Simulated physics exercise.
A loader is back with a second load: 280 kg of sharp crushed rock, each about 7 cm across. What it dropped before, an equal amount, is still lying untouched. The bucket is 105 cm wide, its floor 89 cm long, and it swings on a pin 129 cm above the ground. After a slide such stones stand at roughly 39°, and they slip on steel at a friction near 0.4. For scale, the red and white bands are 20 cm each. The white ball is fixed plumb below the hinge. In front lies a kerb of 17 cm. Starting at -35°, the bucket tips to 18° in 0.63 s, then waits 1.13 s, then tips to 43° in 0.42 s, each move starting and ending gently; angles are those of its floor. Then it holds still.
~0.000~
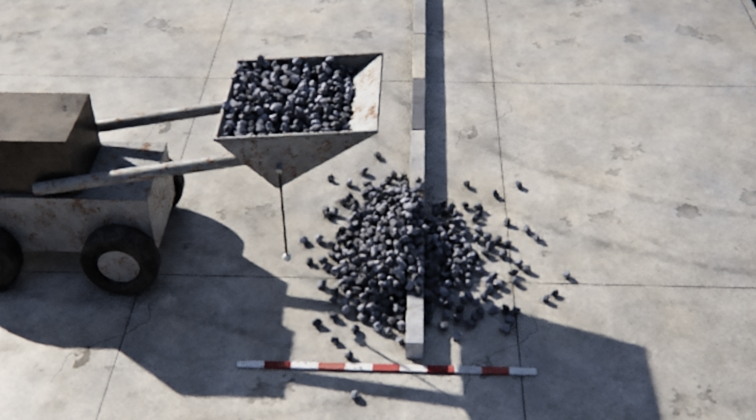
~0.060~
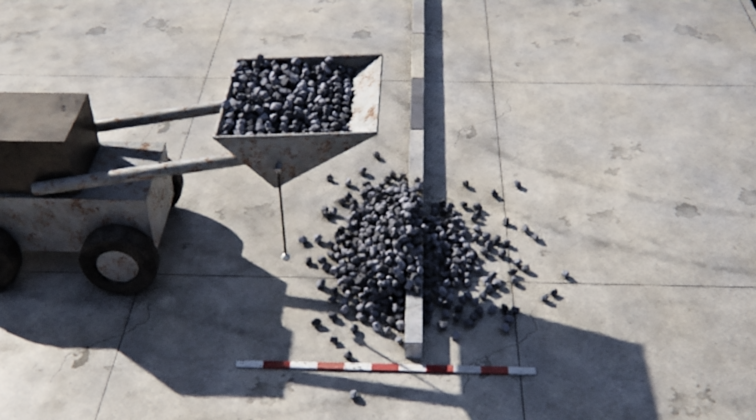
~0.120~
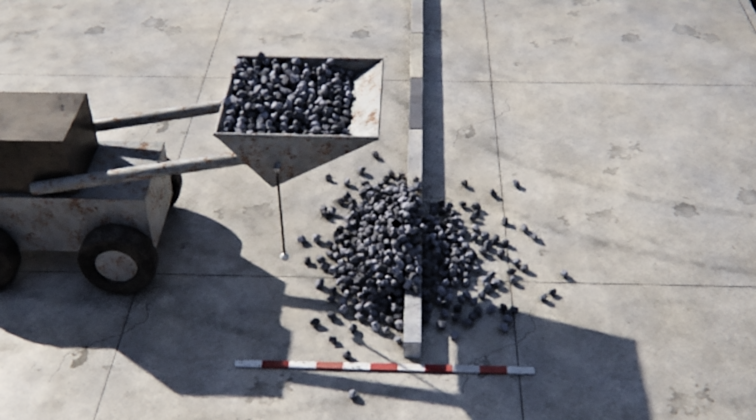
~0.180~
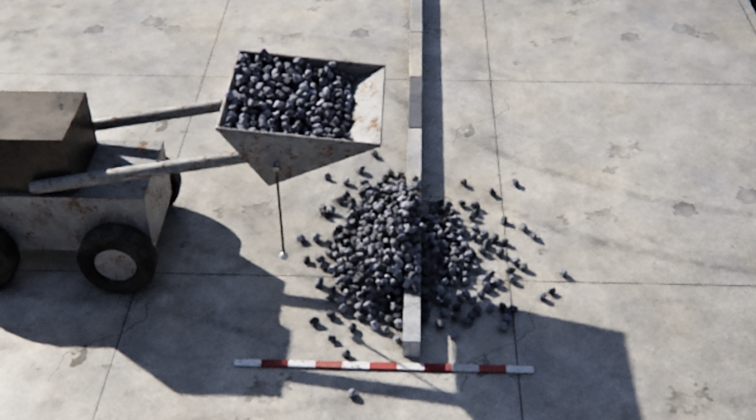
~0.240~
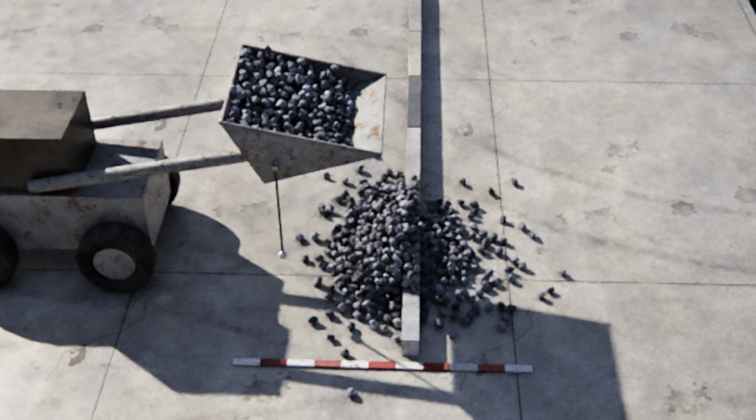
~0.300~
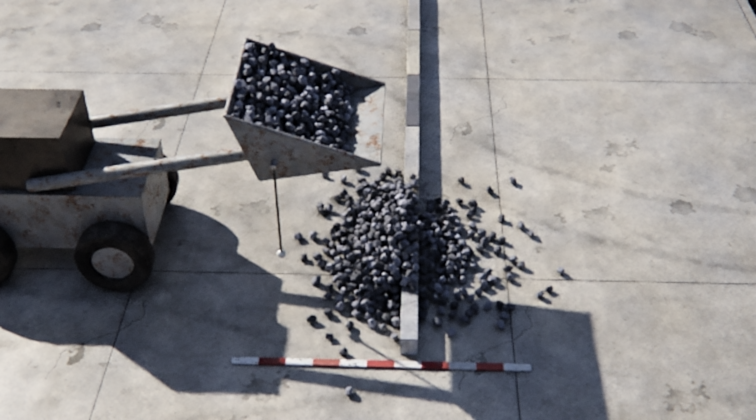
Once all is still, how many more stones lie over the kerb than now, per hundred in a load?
Close to 23 parts in a hundred.
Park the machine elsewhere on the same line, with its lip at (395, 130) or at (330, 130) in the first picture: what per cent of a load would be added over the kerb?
About 45 and 0 per cent.
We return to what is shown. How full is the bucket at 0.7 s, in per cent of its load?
Roughly 100 per cent is still inside.
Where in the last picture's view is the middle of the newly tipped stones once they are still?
Around (378, 232).
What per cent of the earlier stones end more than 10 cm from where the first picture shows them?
Roughly 5 per cent of them.
After 0.5 s the floor is at 10°; in per cent of one load, 100 in the bucket, 76 on this side of the kerb, 24 over the kerb; the foremost stones are at (531, 251).
After 0.7 s the floor is at 18°; in per cent of one load, 100 in the bucket, 76 on this side of the kerb, 24 over the kerb; the foremost stones are at (531, 251).
After 2.6 s the floor is at 43°; in per cent of one load, 6 in the bucket, 154 on this side of the kerb, 41 over the kerb; the foremost stones are at (531, 251).
After 5.1 s the floor is at 43°; in per cent of one load, 0 in the bucket, 154 on this side of the kerb, 46 over the kerb; the foremost stones are at (531, 251). Net gain over the kerb, 23.
